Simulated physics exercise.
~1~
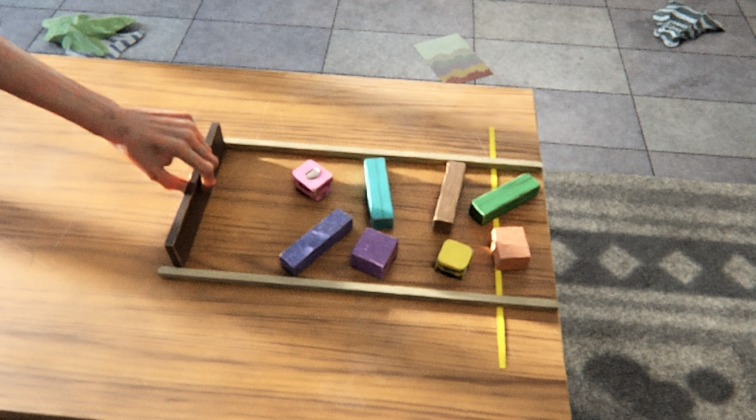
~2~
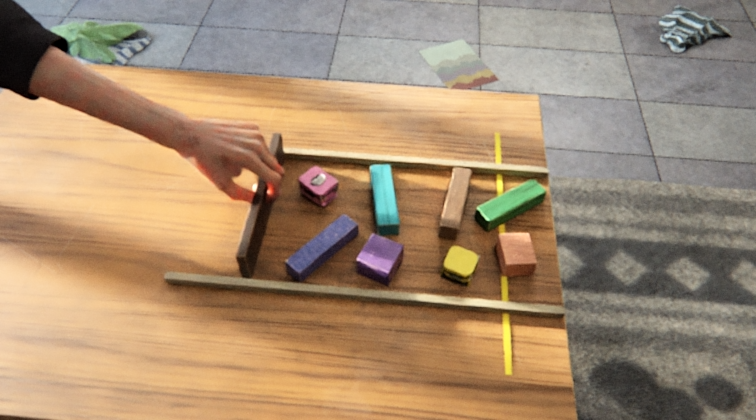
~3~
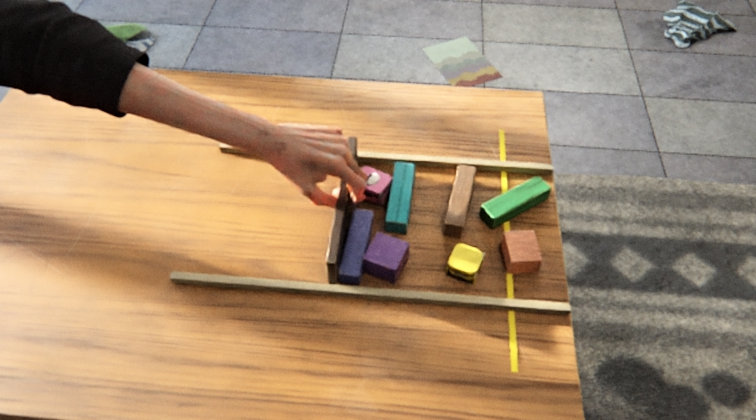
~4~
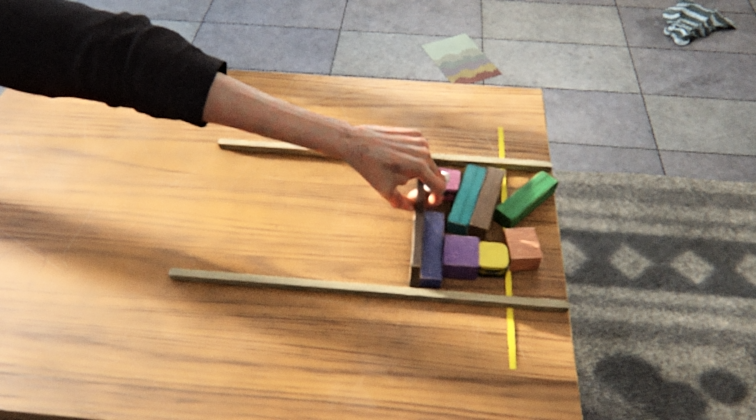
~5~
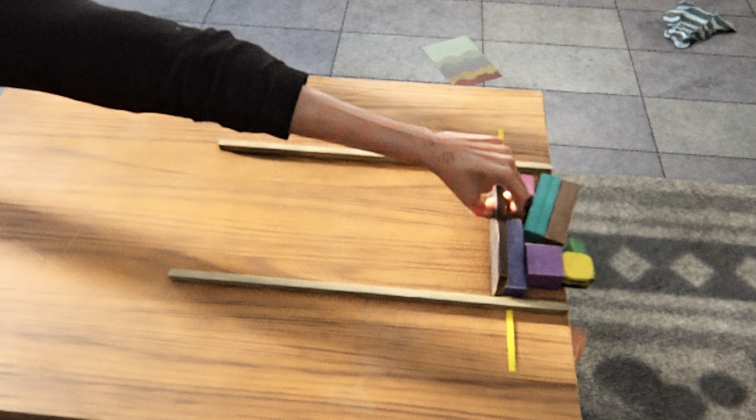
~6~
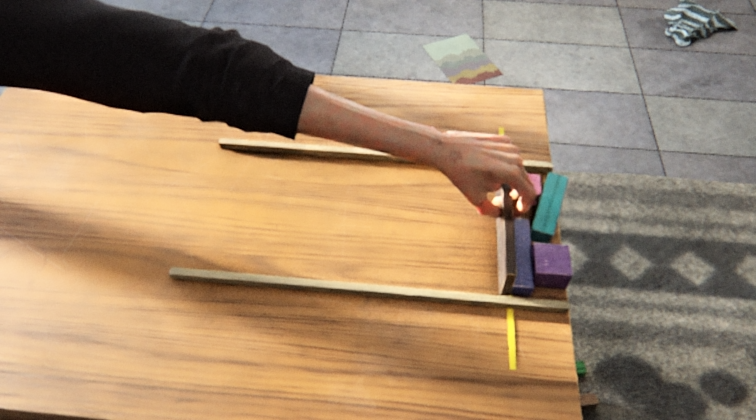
A wooden table with a grey patterned rug beyond its right edge is seen from above in a slightly swaying view. Between two pale rails lie a pink block, blue, teal, brown and green sticks, and purple, yellow and orange blocks, with yellow tape crossing near the edge. A hand pushes an upright dark board rightward, gathering the pieces ahead of it. The green stick and orange block go over the edge first, then the brown stick and yellow block follow. The board stops near the tape, with the pink, teal, blue and purple pieces still crowded at the edge.
